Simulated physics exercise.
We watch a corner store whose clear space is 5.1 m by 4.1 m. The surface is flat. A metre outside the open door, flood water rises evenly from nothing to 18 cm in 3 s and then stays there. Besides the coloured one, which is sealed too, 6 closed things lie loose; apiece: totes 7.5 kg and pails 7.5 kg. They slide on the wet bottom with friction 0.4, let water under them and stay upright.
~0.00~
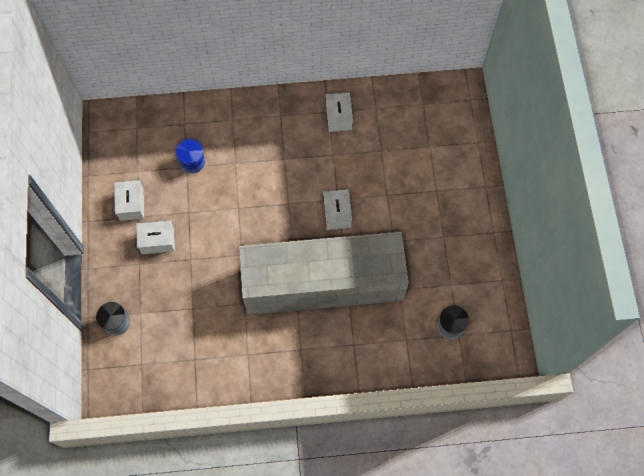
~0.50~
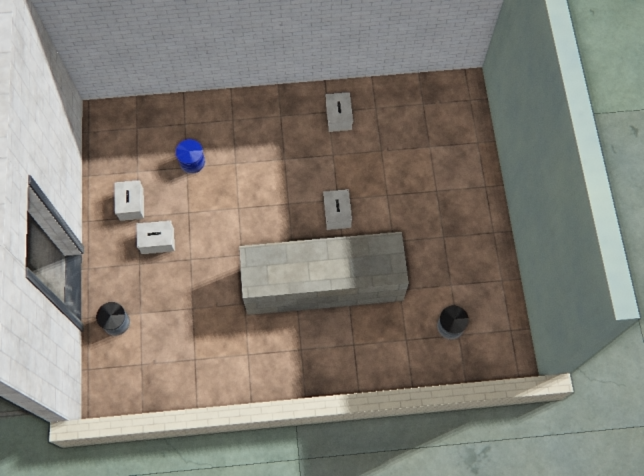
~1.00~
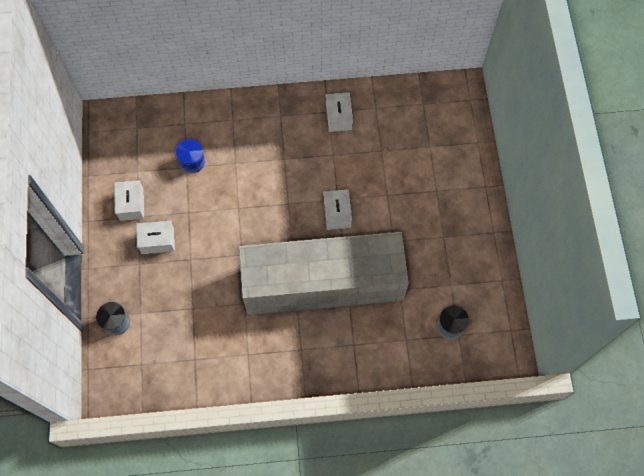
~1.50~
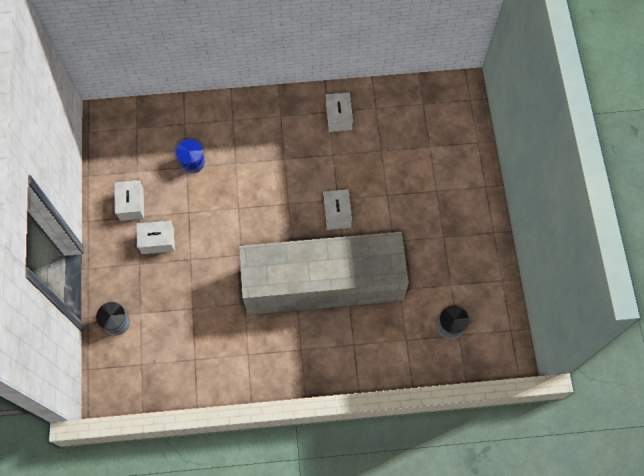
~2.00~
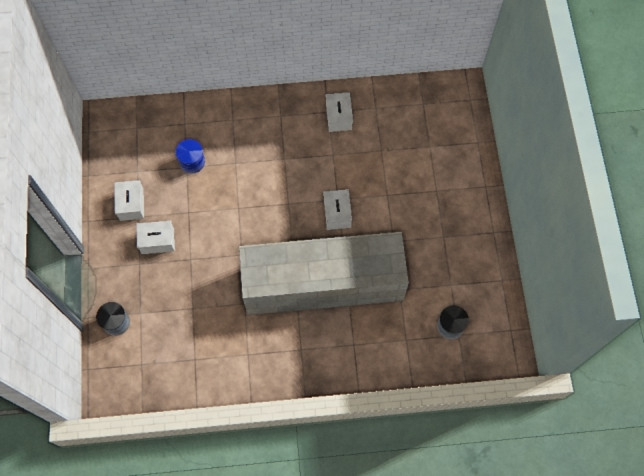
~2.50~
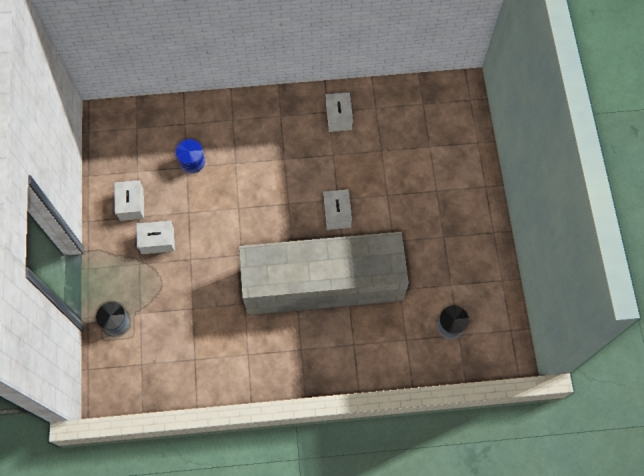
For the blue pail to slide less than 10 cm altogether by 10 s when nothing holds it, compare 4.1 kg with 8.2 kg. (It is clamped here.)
I expect that the smaller load will do.
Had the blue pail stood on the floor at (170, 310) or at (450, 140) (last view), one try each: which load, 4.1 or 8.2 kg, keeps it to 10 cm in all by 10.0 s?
In turn: Neither is enough; the smaller is enough.
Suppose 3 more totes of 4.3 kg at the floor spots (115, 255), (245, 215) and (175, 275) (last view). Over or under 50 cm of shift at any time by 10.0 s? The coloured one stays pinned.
In turn: More, over, more.
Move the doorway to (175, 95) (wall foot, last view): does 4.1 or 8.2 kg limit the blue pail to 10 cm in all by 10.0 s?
In that case neither load is enough.
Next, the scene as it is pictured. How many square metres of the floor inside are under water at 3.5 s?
Roughly 3.0 m2.
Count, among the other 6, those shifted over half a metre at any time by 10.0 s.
That makes 1.
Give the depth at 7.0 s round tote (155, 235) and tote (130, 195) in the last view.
Roughly 3 and 2 cm.
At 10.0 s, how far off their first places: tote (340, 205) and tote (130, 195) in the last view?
In turn: 20 cm, 0 cm.
After 3.5 s the blue pail would be 0 cm from its start with 4.1 kg and 0 cm from its start with 8.2 kg; 0 cm of water round it then.
After 4.5 s the blue pail would be 0 cm from its start with 4.1 kg and 0 cm from its start with 8.2 kg; 1 cm of water round it then.
After 7.0 s the blue pail would be 0 cm from its start with 4.1 kg and 0 cm from its start with 8.2 kg; 2 cm of water round it then.
After 10.0 s the blue pail would be 0 cm from its start with 4.1 kg and 0 cm from its start with 8.2 kg; 3 cm of water round it then.
